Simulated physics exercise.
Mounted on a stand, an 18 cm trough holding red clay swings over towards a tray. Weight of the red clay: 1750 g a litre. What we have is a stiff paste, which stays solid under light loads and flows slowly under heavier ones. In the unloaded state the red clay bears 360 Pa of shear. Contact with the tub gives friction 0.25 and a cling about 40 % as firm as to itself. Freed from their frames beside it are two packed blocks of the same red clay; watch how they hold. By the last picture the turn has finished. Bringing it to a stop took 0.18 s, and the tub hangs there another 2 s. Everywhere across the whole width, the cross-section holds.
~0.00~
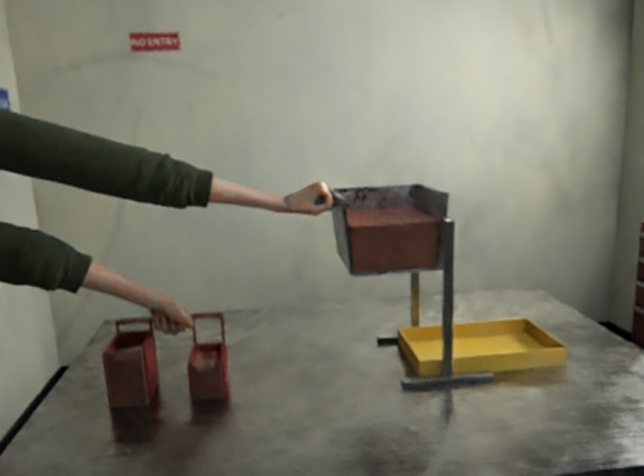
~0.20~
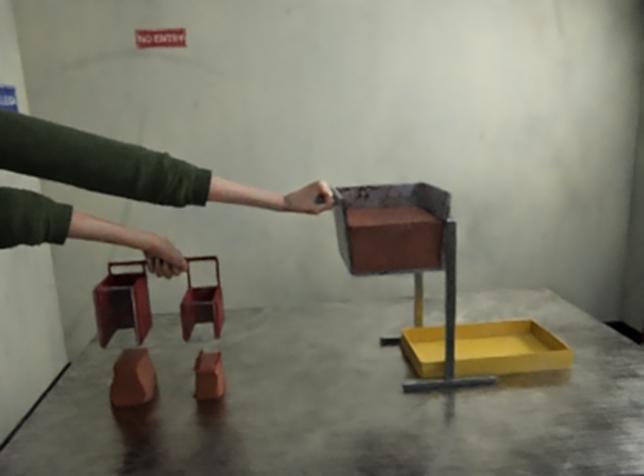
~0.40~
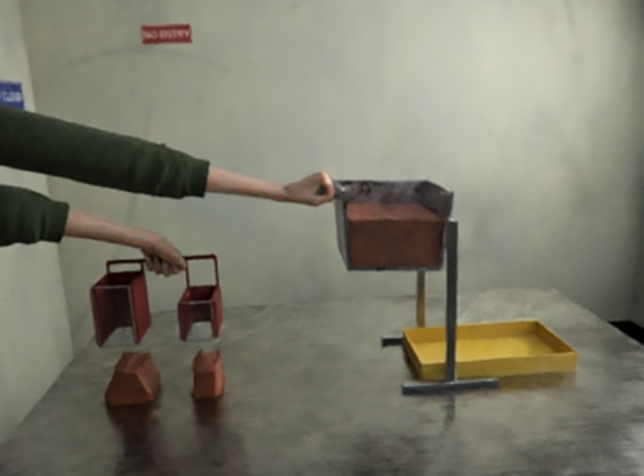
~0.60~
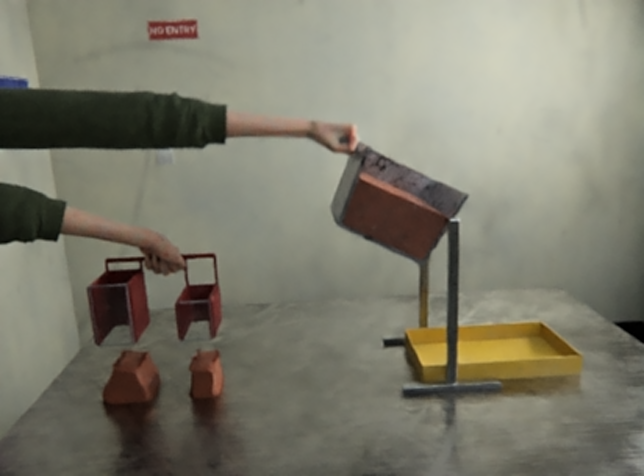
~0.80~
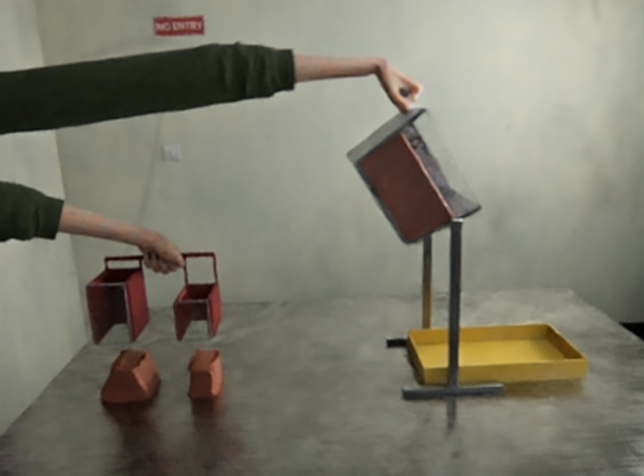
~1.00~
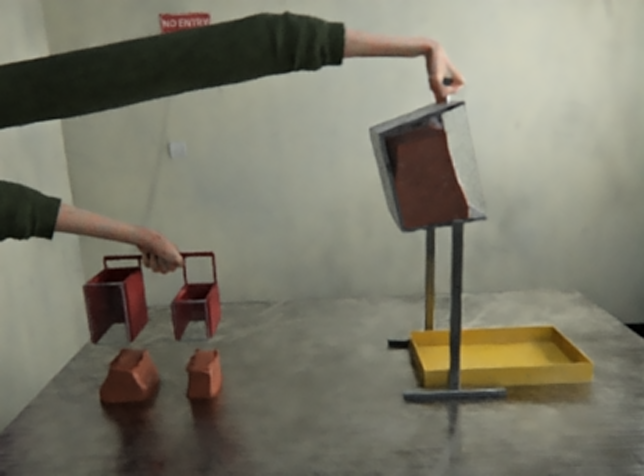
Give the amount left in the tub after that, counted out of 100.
72 %.
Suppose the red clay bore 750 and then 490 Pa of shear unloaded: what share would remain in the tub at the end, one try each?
100 %, then 70 %.
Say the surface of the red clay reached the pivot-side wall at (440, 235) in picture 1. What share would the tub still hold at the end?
About 100 %.
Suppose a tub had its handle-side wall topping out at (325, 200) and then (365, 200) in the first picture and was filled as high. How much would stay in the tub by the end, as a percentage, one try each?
Some 60 % and some 100 %, in that order.
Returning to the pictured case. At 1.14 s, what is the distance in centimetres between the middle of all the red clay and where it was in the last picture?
Around 4 cm.
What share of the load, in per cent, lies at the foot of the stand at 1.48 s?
0 per cent.
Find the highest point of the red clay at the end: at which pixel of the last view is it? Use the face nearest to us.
On the near face, the top ends up close to (412, 175).
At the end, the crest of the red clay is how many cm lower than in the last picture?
The top ends up some 8 cm below its level in the last picture.
By 1.14 s, the tub is at 77 degrees and holds 97 %.
By 1.31 s, the tub is at 77 degrees and holds 81 %.
By 1.48 s, the tub is at 77 degrees and holds 73 %.
By 1.65 s, the tub is at 77 degrees and holds 72 %.
By 3.00 s, at the end, the tub is at 77 degrees and holds 72 %.
